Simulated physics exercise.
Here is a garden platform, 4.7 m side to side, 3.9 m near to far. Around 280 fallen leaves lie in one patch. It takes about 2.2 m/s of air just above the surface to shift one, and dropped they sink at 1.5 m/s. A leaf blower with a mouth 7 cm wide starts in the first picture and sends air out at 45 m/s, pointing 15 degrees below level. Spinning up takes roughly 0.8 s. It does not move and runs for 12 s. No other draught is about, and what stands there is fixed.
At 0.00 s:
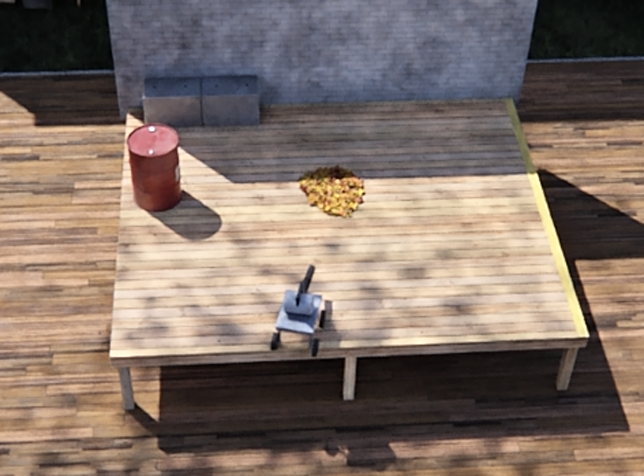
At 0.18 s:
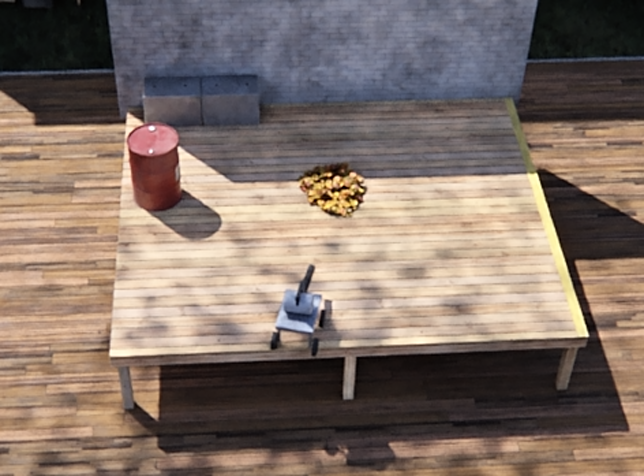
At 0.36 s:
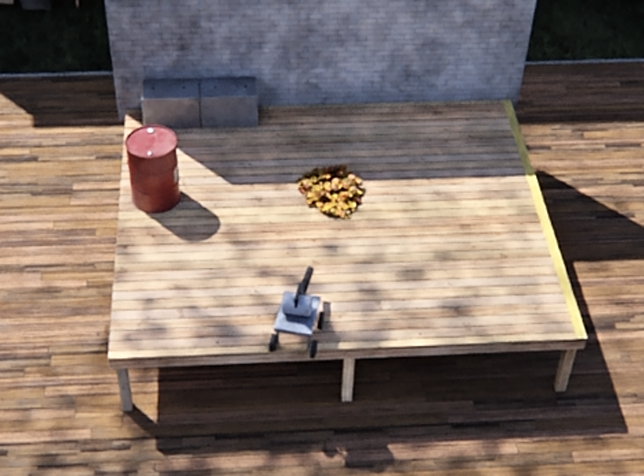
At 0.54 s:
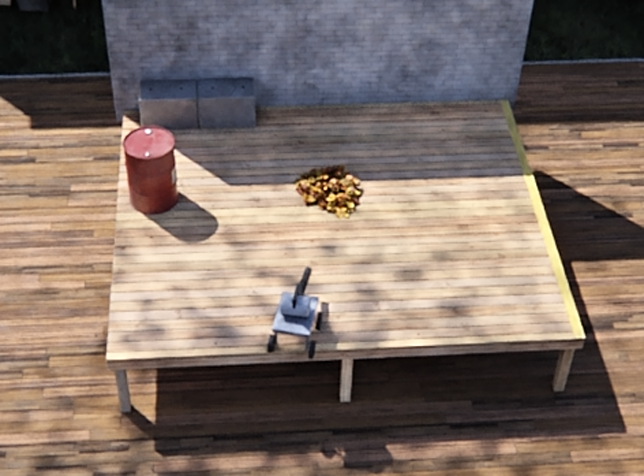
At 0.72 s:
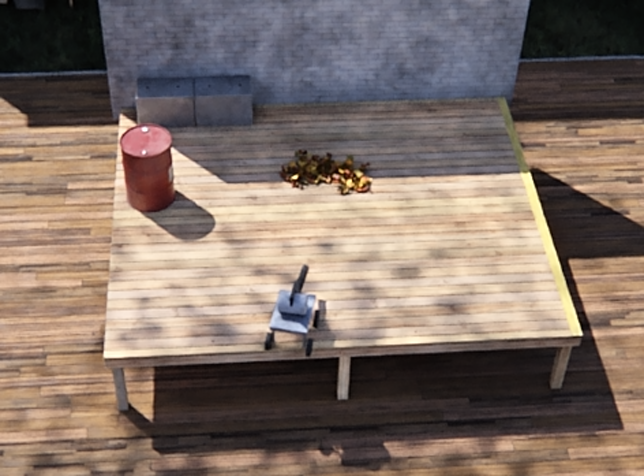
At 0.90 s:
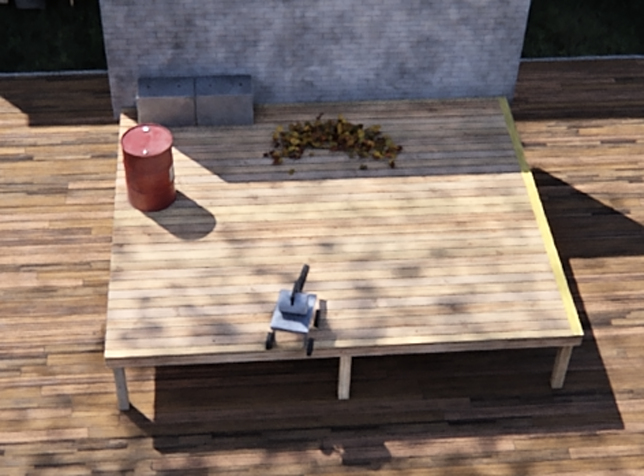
A patch of yellow and orange leaves lies on a pale wooden platform, seen from high in front, with darker decking around it and a grey wall behind. A red barrel stands at the left near a low grey stone seat, a small grey blower faces the leaves from the front, and a yellow edge runs down the right. The leaves lie still, then slide back towards the wall, spreading sideways into the shade, while the blower stays put and the view drifts very slightly.
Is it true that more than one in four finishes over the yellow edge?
More than a quarter over the yellow edge: Yes.
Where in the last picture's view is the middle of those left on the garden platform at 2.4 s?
Around (339, 100).
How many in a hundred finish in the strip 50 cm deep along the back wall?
Some 40 per cent.
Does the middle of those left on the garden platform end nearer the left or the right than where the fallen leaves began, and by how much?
Towards the left, some 0.6 m.
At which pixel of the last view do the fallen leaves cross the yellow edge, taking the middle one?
Near (506, 98).
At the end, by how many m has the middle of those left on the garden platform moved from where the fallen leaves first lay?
About 1.6 m.
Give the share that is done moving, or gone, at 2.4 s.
About 20 %.
After 2.4 s, 82 % are on the move or not yet settled, 11 % are over the yellow edge; the middle of those still in play is near (339, 100).
After 3.8 s, 60 % are on the move or not yet settled, 25 % are over the yellow edge; the middle of those still in play is near (323, 101).
After 6.6 s, 33 % are on the move or not yet settled, 45 % are over the yellow edge; the middle of those still in play is near (292, 100).
After 12.0 s, at the end, 55 % are over the yellow edge; the middle of those still in play is near (274, 101).
